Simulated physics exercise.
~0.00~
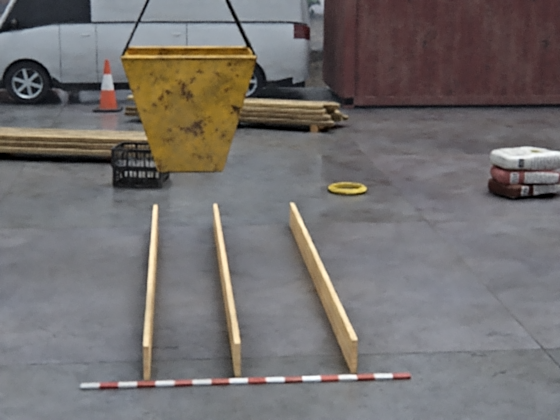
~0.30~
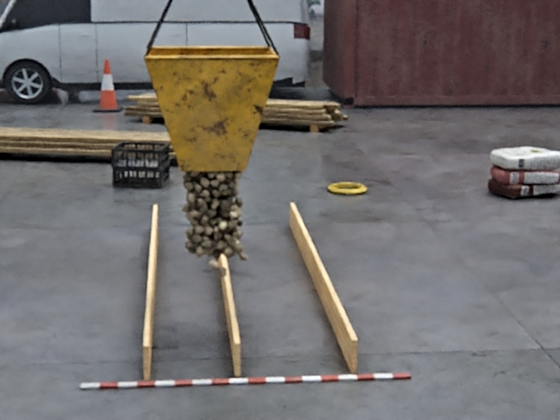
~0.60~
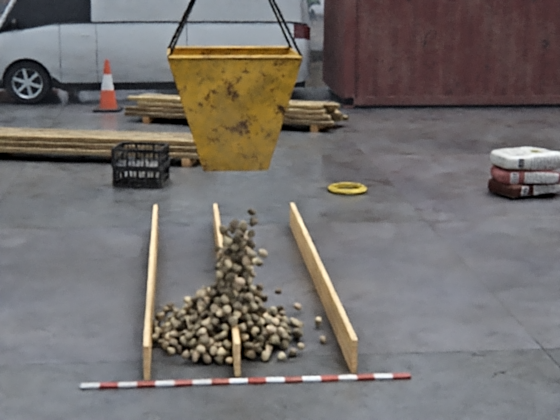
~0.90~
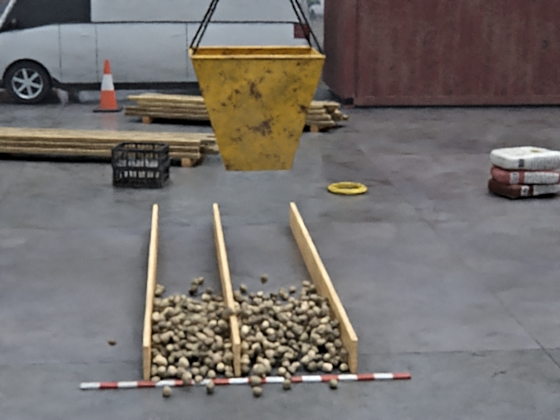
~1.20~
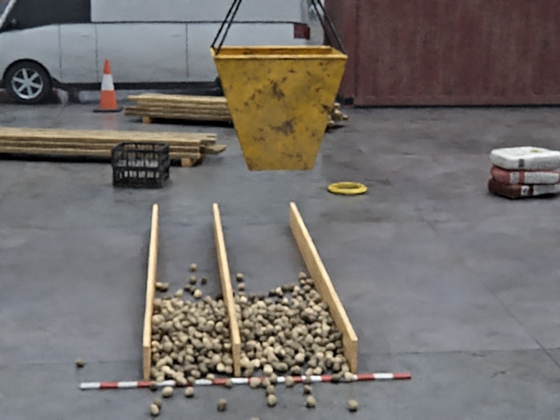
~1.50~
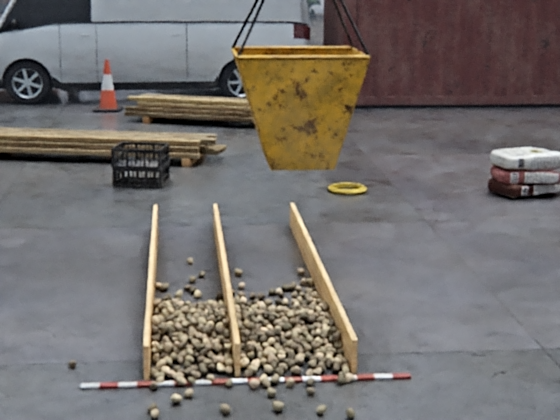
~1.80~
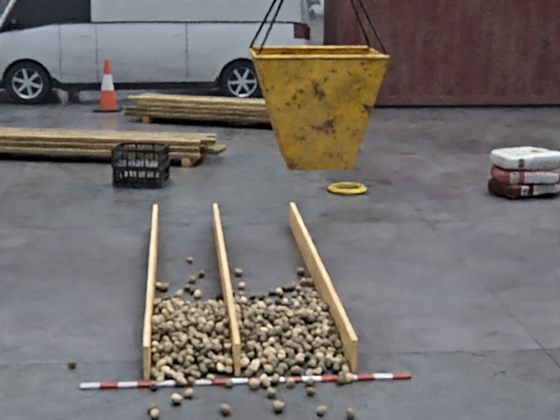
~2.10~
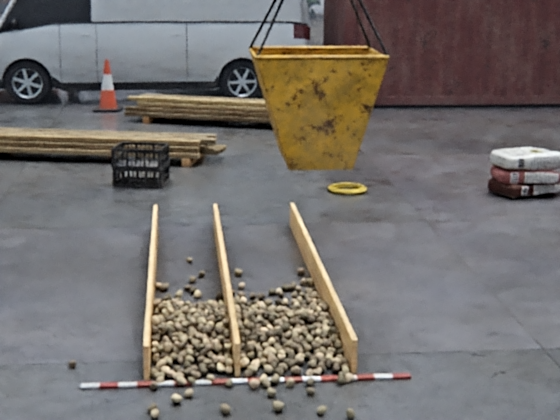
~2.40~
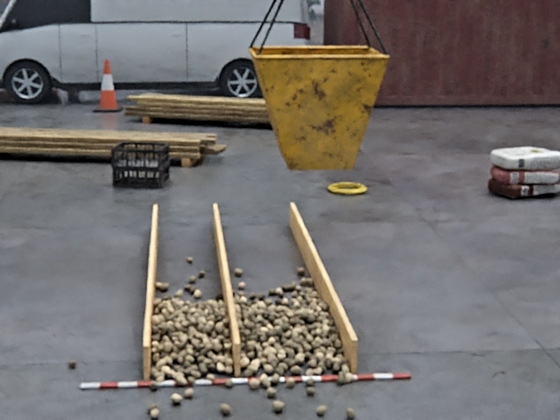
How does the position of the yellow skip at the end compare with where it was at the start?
At the start the skip hangs toward the left, above the area behind the left and middle boards. By the end it hangs clearly farther to the right, at about the same height, just above the yellow ring on the ground.
